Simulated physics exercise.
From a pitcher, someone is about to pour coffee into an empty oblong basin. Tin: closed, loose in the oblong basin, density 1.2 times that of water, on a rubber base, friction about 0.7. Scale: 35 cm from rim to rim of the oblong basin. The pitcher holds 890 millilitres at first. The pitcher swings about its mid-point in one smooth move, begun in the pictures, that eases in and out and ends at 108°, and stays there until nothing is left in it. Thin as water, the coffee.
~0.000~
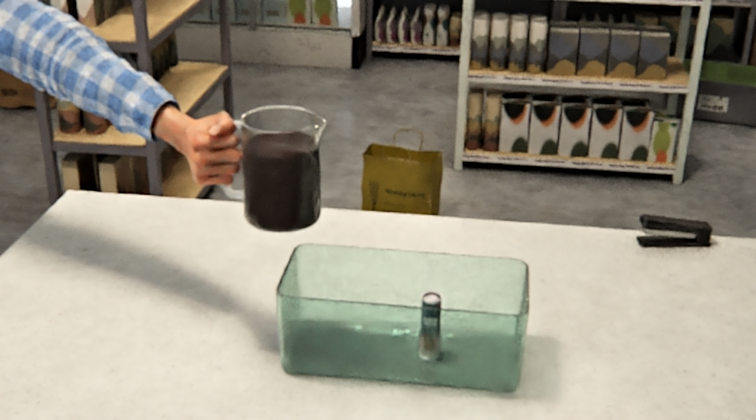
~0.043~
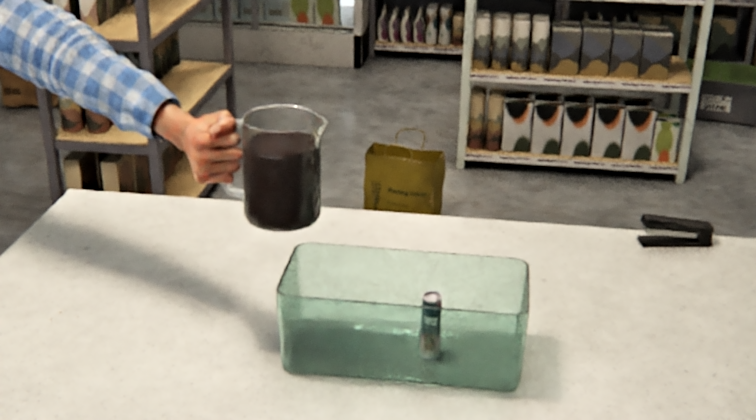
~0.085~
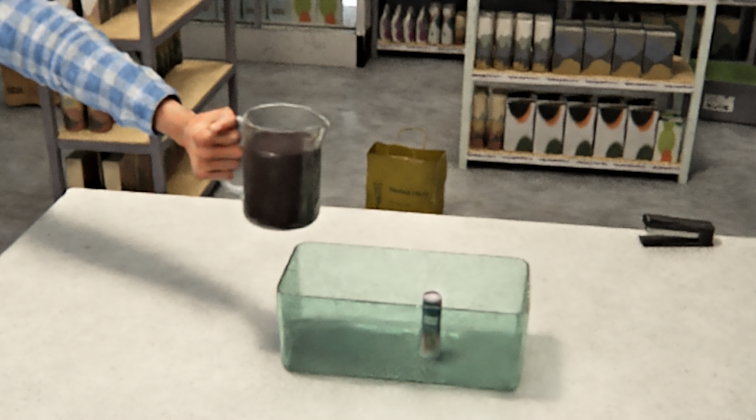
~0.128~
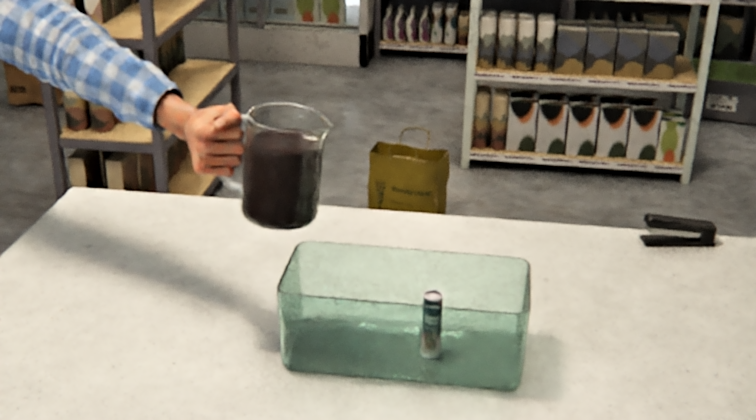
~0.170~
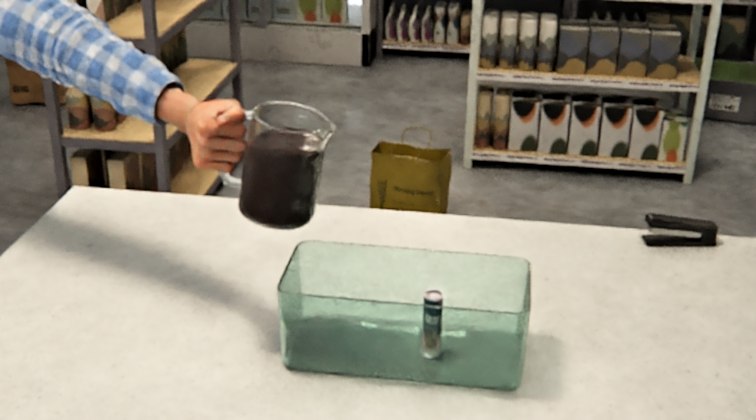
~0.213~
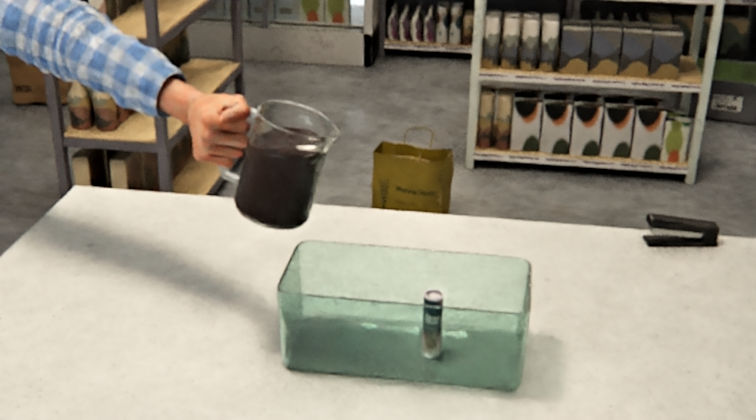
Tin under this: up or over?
It does not keel over.
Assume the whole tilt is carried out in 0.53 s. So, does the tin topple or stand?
The tin would stay balanced.
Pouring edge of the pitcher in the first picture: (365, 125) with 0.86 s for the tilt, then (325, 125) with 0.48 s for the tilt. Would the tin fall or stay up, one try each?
The tin overturns the first time and stays vertical the second time.
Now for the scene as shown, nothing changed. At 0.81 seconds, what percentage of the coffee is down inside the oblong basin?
Around 40 parts in a hundred.
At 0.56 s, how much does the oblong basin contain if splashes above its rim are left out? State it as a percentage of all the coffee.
I'd estimate some 1 percent of the liquid.
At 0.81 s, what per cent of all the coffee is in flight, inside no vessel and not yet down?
Estimate: Around 24 per cent.
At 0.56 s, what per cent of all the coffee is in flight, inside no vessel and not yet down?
Some 12 per cent.
Then, 0.56 s in, the tilt is 78° and 87 per cent is still to pour; the tin stands where it began.
Then, 0.81 s in, the tilt is 107° and 35 per cent is still to pour; the tin stands where it began.
Then, 1.07 s in, the tilt is 108° and 6 per cent is still to pour; the tin stands where it began.
Then, 1.36 s in, the tilt is 108° and 0 per cent is still to pour; the tin stands where it began.
Finally, the tin stands where it began.
